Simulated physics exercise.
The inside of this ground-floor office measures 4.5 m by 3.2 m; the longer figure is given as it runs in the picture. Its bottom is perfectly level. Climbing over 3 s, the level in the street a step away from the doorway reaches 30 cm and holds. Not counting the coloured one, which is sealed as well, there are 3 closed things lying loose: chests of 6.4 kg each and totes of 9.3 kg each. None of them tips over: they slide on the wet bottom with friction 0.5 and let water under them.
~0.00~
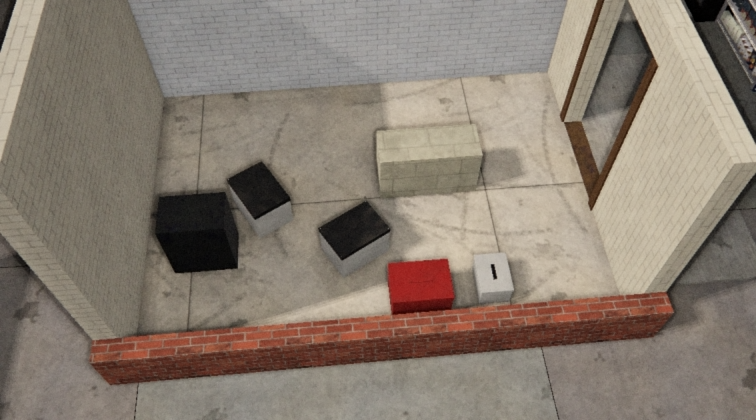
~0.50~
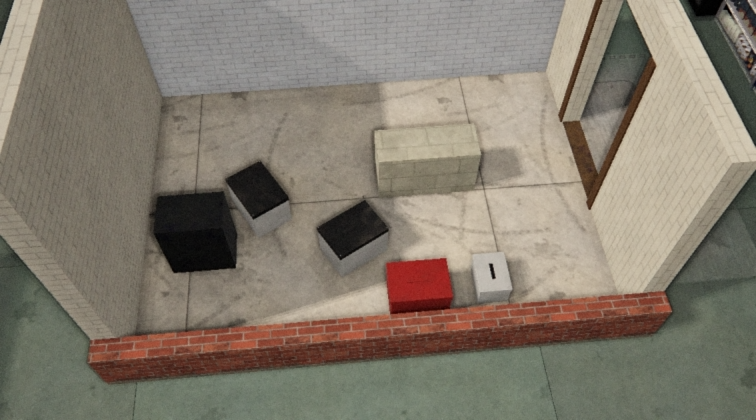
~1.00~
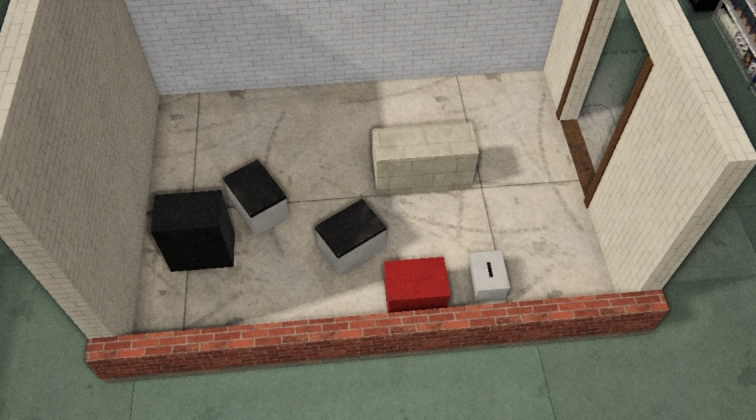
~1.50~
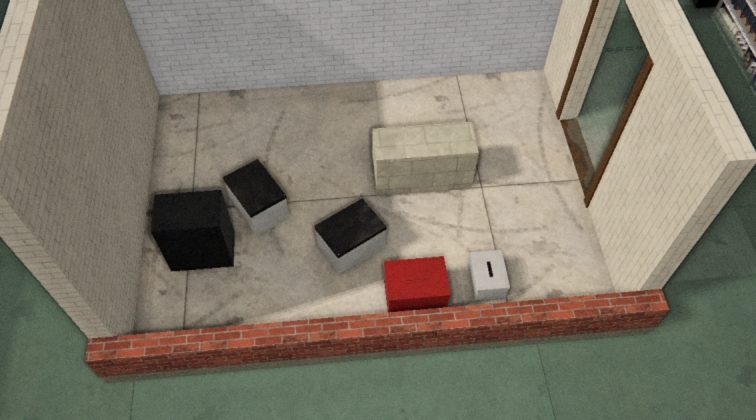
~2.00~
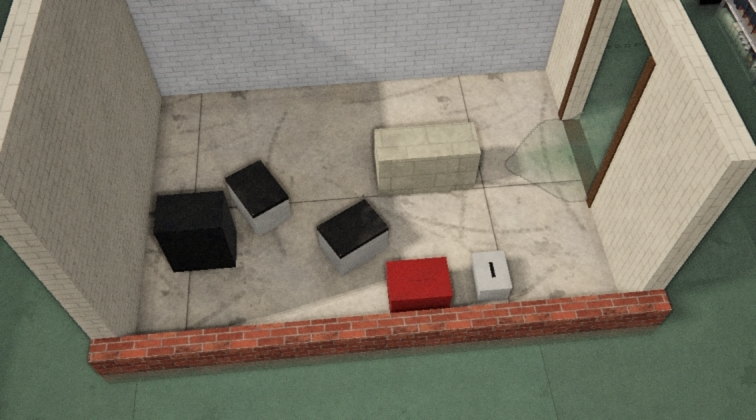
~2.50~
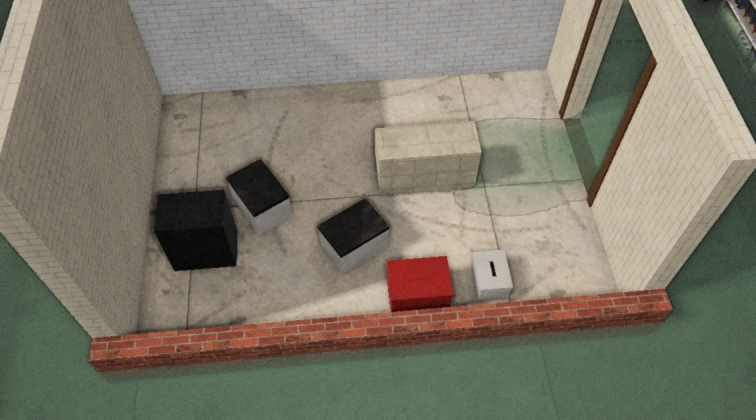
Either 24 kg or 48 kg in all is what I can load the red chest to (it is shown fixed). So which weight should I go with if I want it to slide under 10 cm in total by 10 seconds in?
Go with the heavier one.
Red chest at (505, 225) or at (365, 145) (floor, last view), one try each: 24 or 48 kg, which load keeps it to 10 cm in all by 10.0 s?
Well, at the first spot no weight will do, and at the second you need the heavier weight.
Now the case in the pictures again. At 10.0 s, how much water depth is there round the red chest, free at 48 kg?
18 cm, roughly.
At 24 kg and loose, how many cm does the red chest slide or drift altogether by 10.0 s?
About 300 cm.
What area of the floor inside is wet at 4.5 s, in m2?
Roughly 10.5 m2.
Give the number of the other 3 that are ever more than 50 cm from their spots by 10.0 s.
3.
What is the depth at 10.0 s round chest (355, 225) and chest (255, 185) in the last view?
First about 17 cm, second about 12 cm.
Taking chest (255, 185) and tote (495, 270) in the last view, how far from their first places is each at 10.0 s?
They sit 120 cm and 60 cm away, in the order given.
After 3.5 s the red chest would be 0 cm from its start with 24 kg and 0 cm from its start with 48 kg; 3 cm of water round it then.
After 4.5 s the red chest would be 8 cm from its start with 24 kg and 0 cm from its start with 48 kg; 7 cm of water round it then.
After 7.0 s the red chest would be 143 cm from its start with 24 kg and 0 cm from its start with 48 kg; 11 cm of water round it then.
After 10.0 s the red chest would be 125 cm from its start with 24 kg and 0 cm from its start with 48 kg; 18 cm of water round it then.
